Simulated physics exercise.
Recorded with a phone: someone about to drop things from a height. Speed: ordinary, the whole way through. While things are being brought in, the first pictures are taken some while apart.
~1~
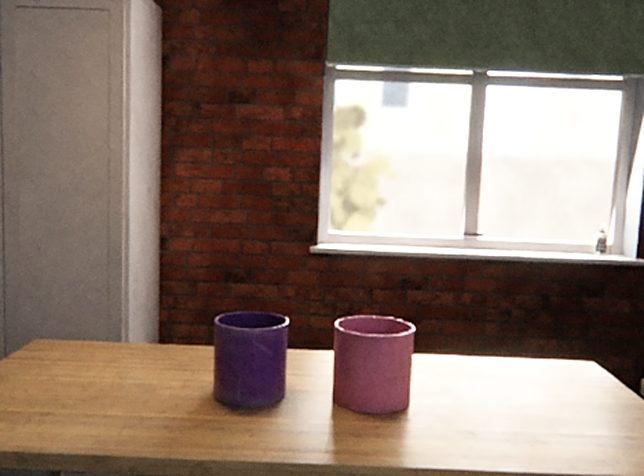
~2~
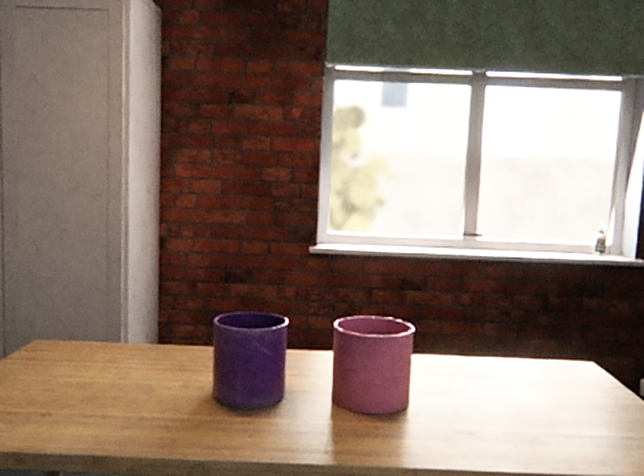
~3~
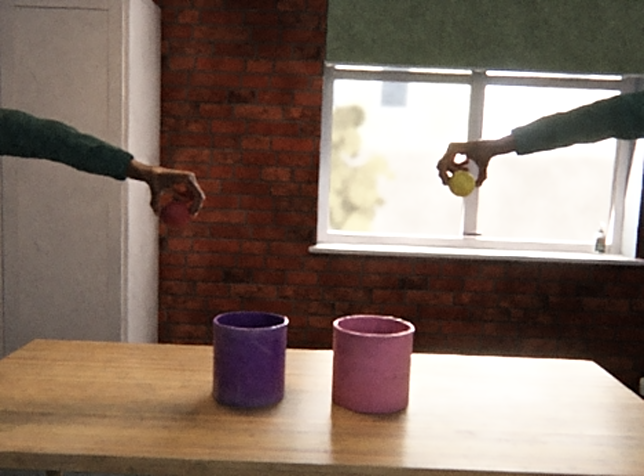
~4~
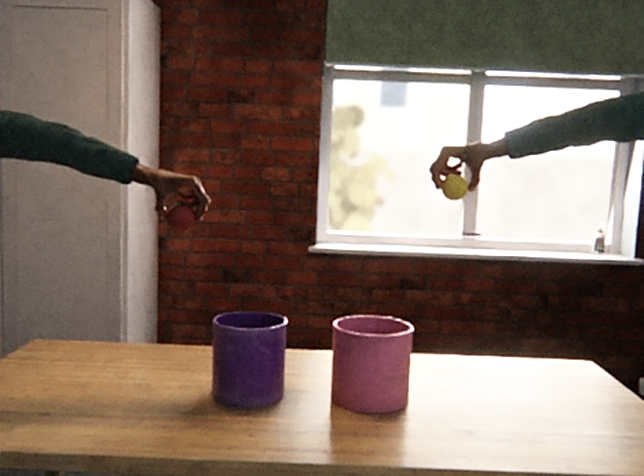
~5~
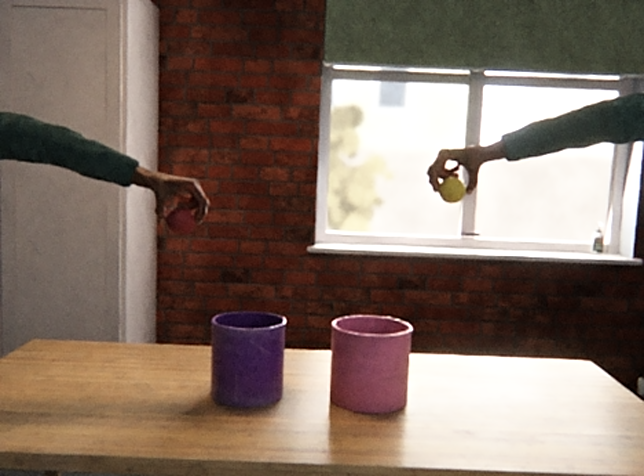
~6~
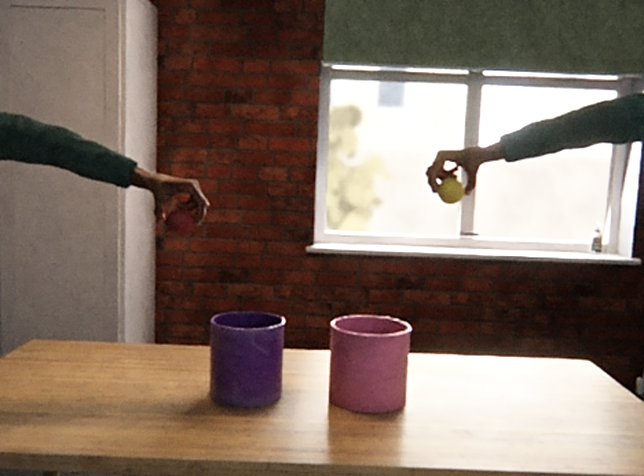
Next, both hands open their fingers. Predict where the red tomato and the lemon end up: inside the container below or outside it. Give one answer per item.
The red tomato ends up outside; the lemon ends up outside.
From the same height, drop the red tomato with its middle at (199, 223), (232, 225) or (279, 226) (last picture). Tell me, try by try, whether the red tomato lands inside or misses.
Does not go in; drops in; drops in.
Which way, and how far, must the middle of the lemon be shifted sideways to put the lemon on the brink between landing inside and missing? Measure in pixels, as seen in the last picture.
Shift it left by around 36 pixels.
Then, 0.16 s past the last view, red tomato travelled about its own width near (180, 254); lemon travelled about its own width near (449, 223).
Then, 0.24 s past the last view, red tomato in the air near (179, 309); lemon in the air near (445, 279).
Then, 0.30 s past the last view, red tomato in the air near (178, 367); lemon in the air near (442, 338).
Finally, the red tomato ends up outside, near (178, 378); the lemon ends up outside, near (439, 389).
